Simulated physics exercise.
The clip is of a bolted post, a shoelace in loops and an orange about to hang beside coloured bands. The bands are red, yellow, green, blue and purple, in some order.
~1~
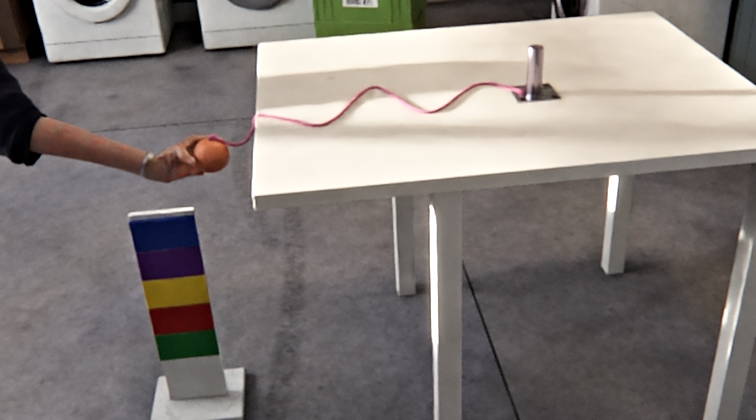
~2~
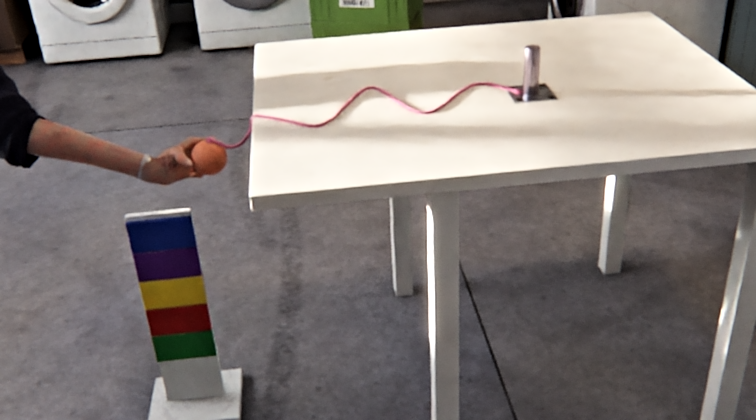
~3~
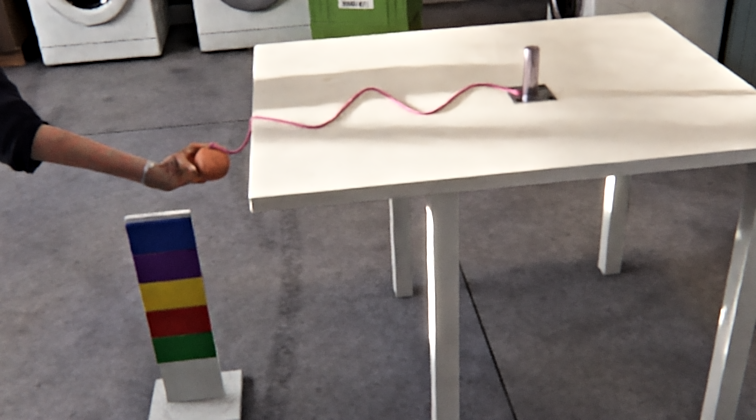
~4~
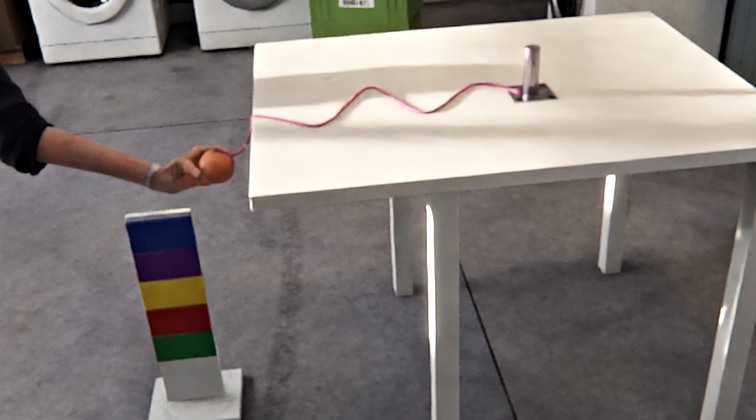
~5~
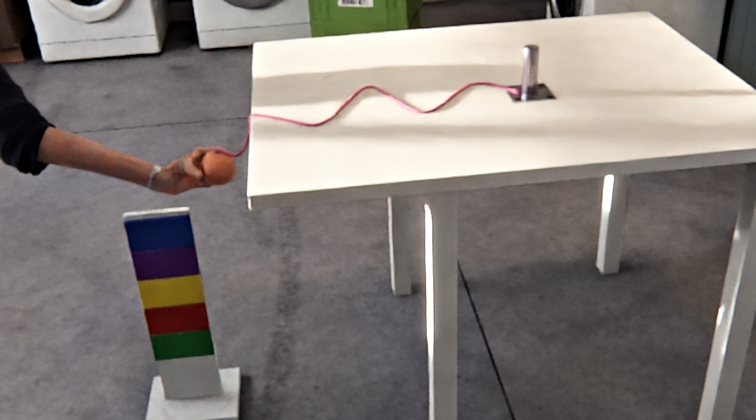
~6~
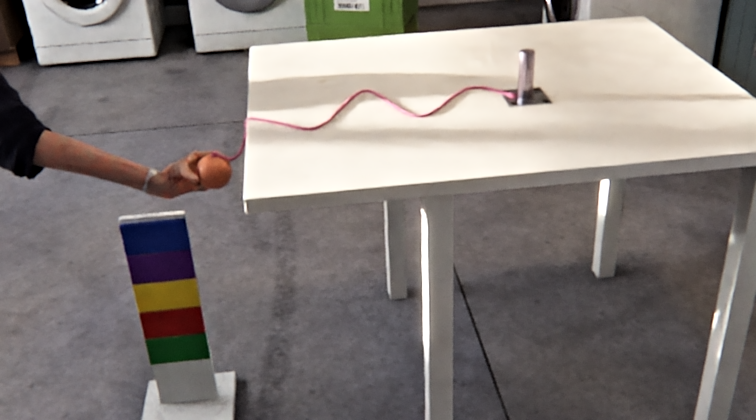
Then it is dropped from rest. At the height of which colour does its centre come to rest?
The shoelace holds its middle at red.
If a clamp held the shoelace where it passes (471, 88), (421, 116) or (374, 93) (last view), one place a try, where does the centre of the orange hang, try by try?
Try by try, around (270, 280), (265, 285) and (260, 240).
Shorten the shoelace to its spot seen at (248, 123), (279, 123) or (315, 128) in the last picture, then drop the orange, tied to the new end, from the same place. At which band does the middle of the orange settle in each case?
It would be purple; blue; higher than all five.
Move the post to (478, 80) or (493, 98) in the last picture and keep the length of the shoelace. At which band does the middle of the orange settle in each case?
In that order: Green; green.
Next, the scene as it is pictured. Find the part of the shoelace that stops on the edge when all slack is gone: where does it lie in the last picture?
At (346, 103), roughly.
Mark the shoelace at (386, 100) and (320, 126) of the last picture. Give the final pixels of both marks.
At (317, 112), then (256, 179).
Early on, orange near (293, 307); level with red.
Midway, orange near (266, 314); level with red.
Finally, orange near (275, 313); level with red. At red.
